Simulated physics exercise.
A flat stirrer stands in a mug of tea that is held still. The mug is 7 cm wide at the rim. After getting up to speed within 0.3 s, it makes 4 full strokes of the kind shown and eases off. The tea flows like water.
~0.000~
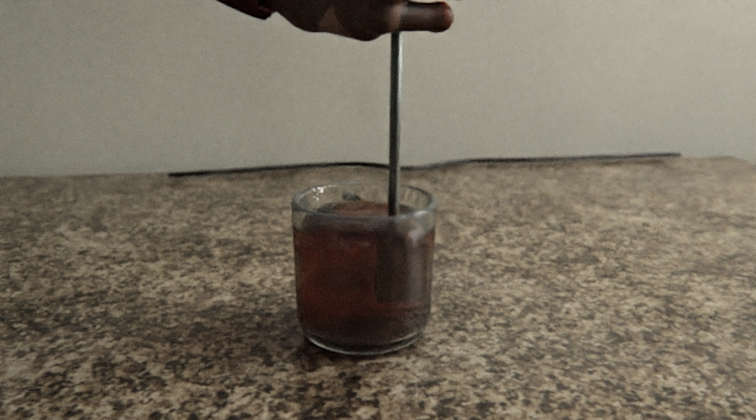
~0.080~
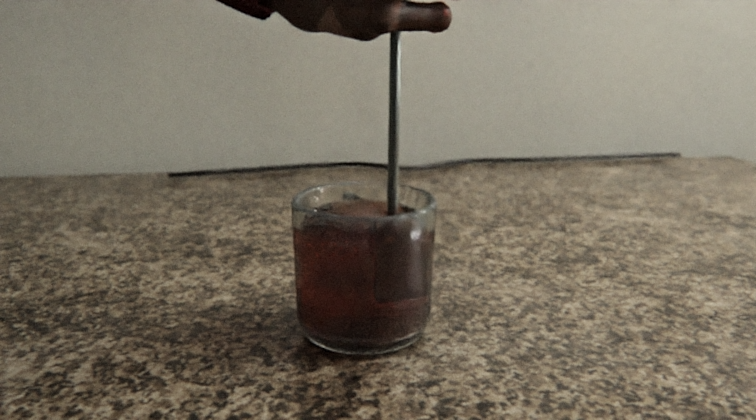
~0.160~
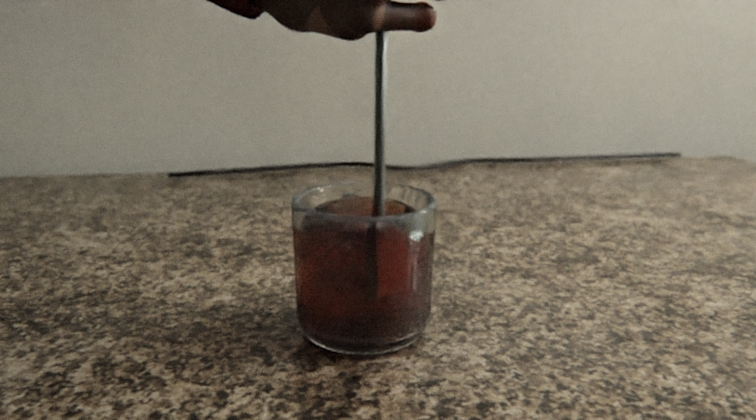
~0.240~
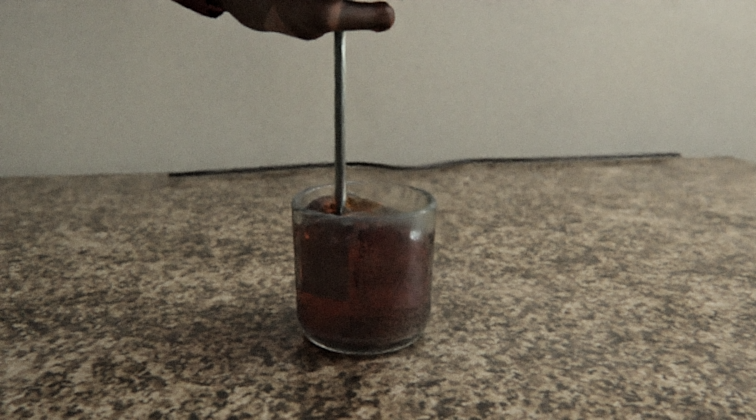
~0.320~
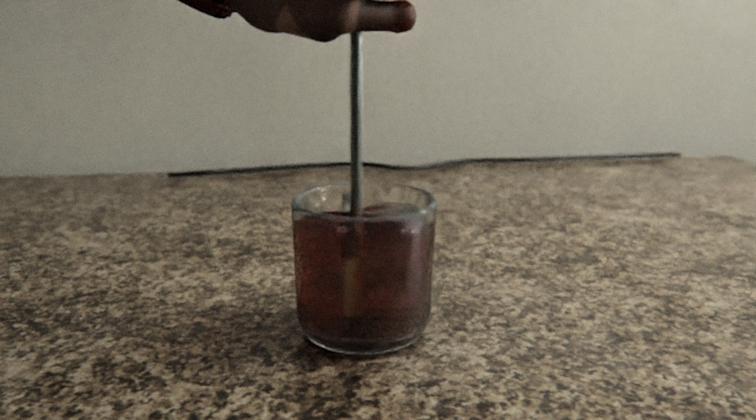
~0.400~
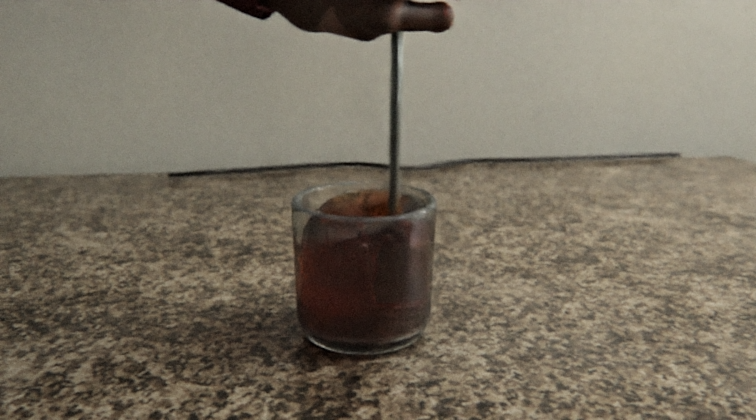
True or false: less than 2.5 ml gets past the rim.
False, it spills.
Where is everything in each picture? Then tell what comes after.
In the first frame, the stem is at (396, 79); the tea meets the walls at (298, 219) and (427, 215); the rim runs from (295, 205) to (431, 200).
In the second frame, the stem is at (395, 78); the tea meets the walls at (298, 220) and (427, 215).
In the third frame, the stem is at (381, 77); the tea meets the walls at (298, 219) and (428, 215).
In the fourth frame, the stem is at (340, 77); the tea meets the walls at (299, 211) and (428, 216).
In the fifth frame, the stem is at (356, 81); the tea meets the walls at (298, 211) and (428, 209).
In the sixth frame, the stem is at (396, 79); the tea meets the walls at (300, 221) and (429, 198).
Then, 0.63 s in, 0 ml is over the rim.
Then, 0.87 s in, 1 ml is over the rim.
Then, 1.10 s in, 4 ml is over the rim.
Then, 1.33 s in, 5 ml is over the rim.
Finally, 5 ml is over the rim.
